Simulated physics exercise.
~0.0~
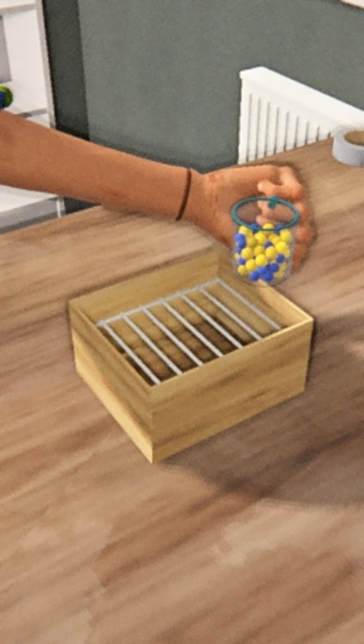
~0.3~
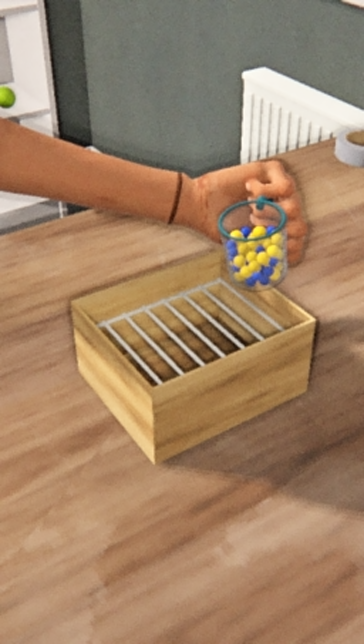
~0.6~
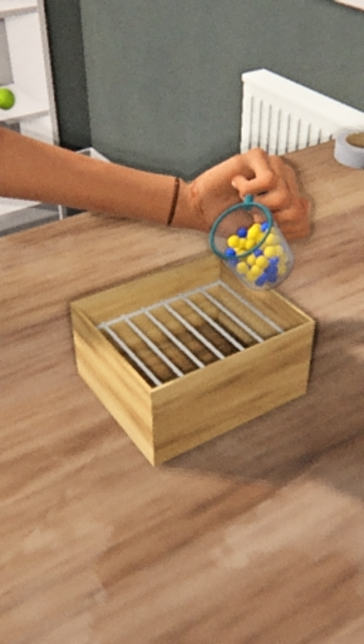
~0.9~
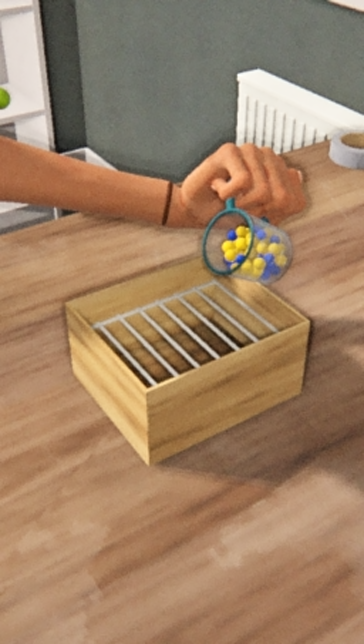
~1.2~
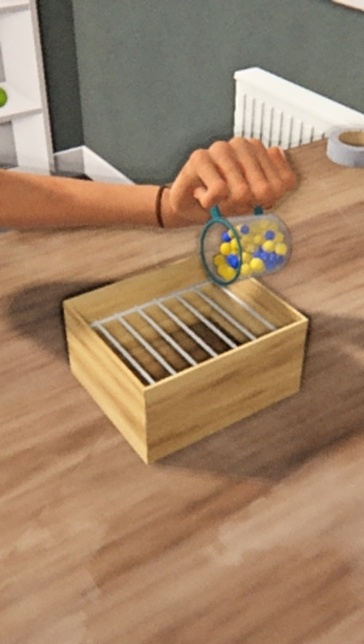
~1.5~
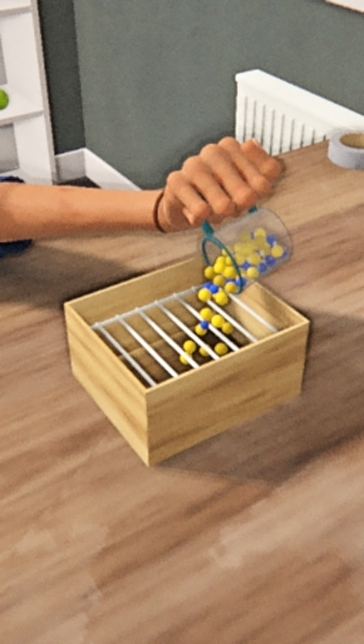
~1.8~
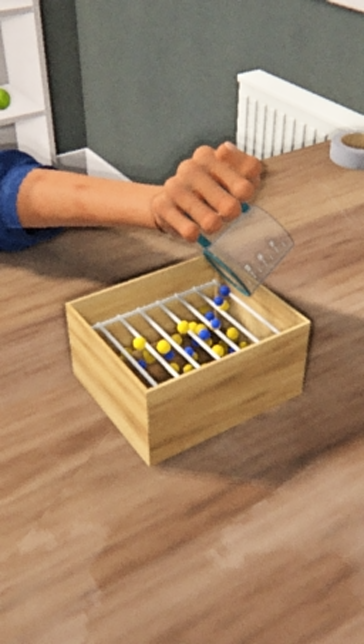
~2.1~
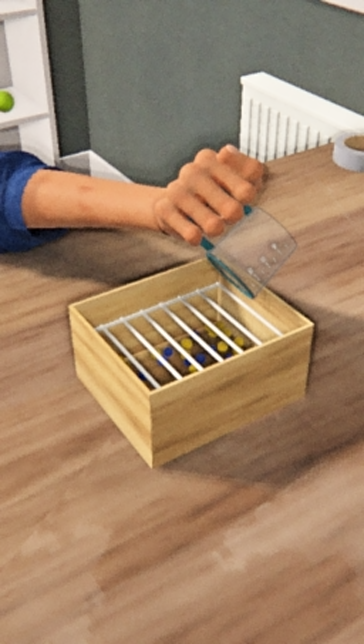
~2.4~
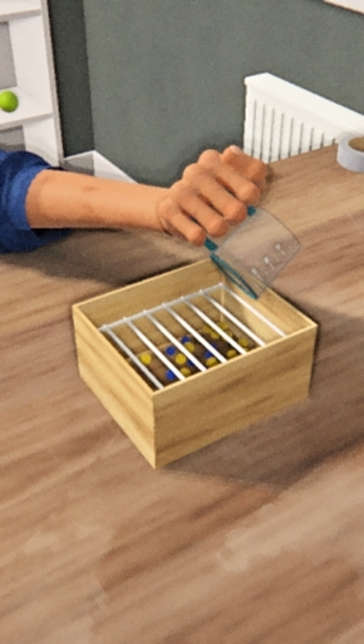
A hand tilts a clear cup of yellow and blue balls over a wooden box with a wire rack across it, and the balls pour out onto the wires. Both colours slip through the gaps and end up beneath the rack, while the emptied cup stays tipped above the box.
